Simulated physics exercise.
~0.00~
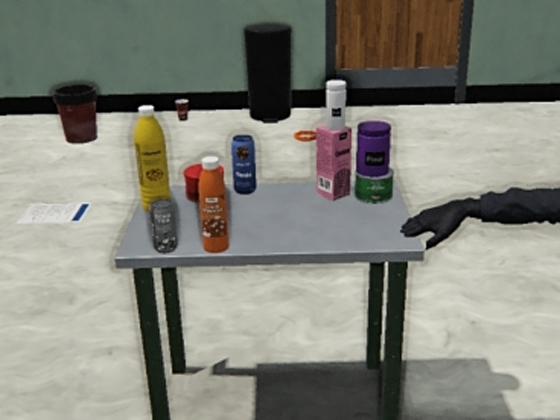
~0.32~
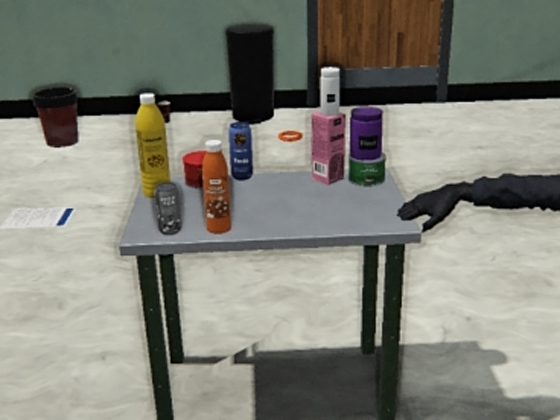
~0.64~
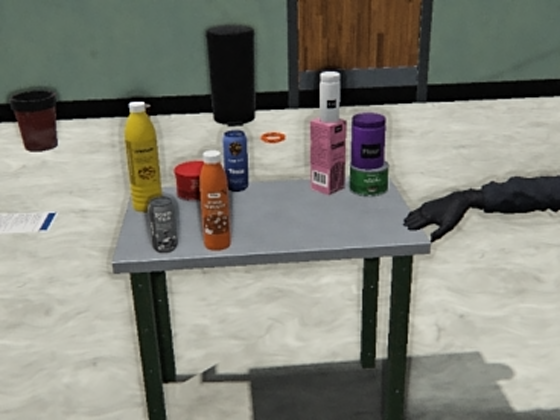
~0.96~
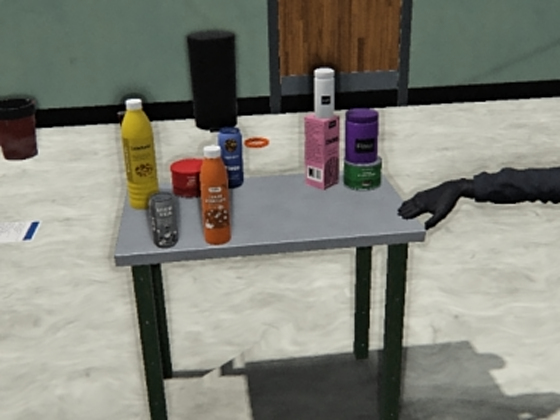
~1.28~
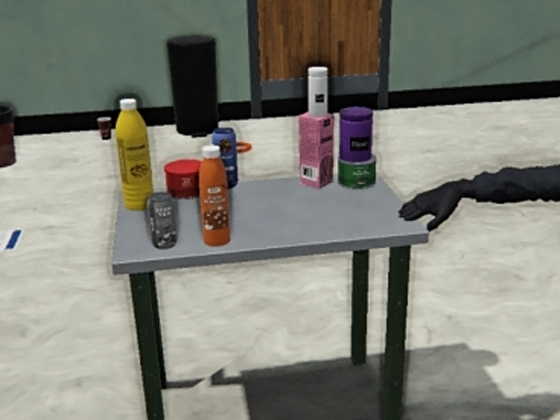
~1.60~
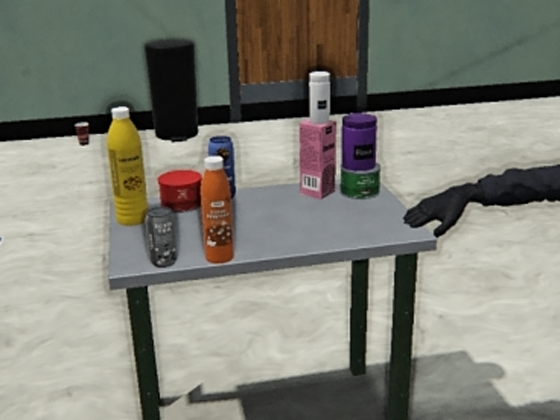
In a green-walled room, a black-gloved hand rests at a grey table's edge, bottles and tubs staying upright as the view drifts.
